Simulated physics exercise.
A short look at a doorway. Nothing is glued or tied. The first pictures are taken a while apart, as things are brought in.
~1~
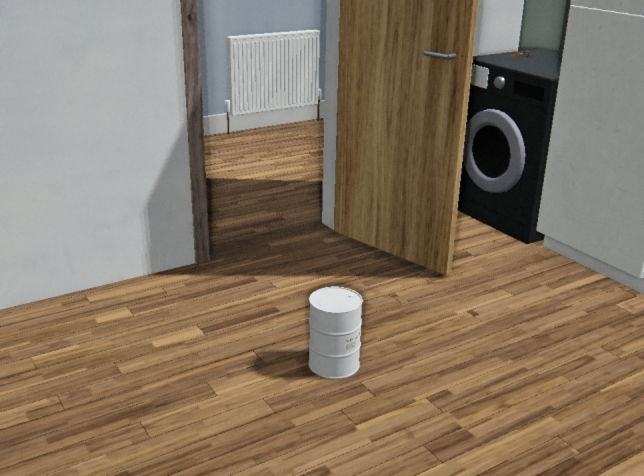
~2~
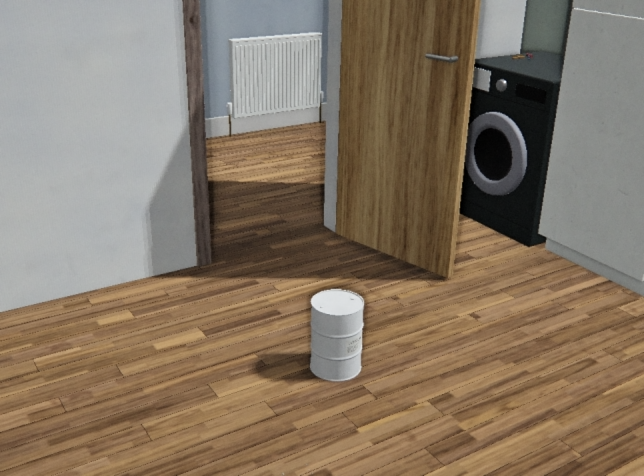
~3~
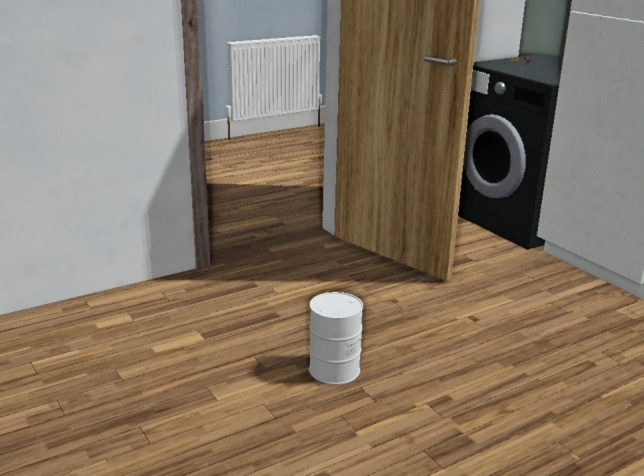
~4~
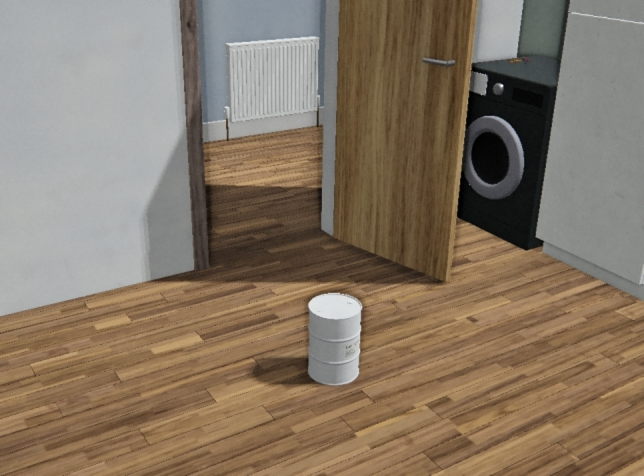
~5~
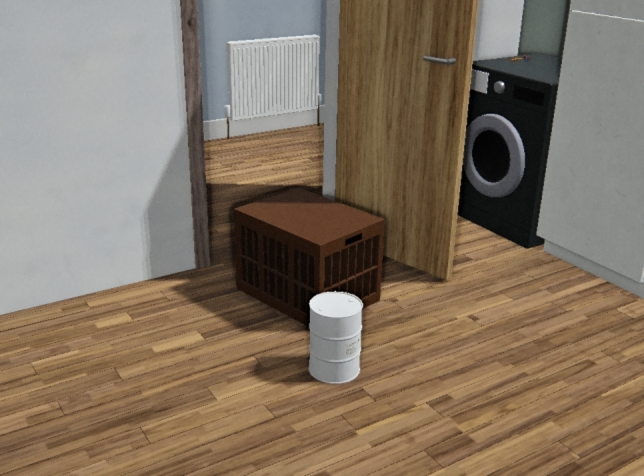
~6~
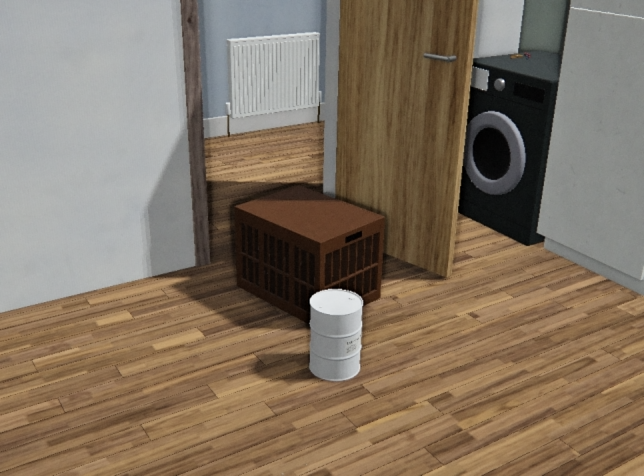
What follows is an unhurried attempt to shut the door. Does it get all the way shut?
The door jams.
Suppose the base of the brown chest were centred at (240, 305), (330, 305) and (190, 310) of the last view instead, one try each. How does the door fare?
First try: It stops short; second try: It stops short; third try: It reaches the frame.
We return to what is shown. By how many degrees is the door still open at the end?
About 75°.
Then, 0.30 s past the last view, door 98° open.
Then, 0.50 s past the last view, door 87° open.
Then, 0.60 s past the last view, door 81° open.
Then, 0.80 s past the last view, door 73° open.
Finally, door 73° open; both still in place. Final places as the last picture's camera would see them, brown chest near (306, 253).
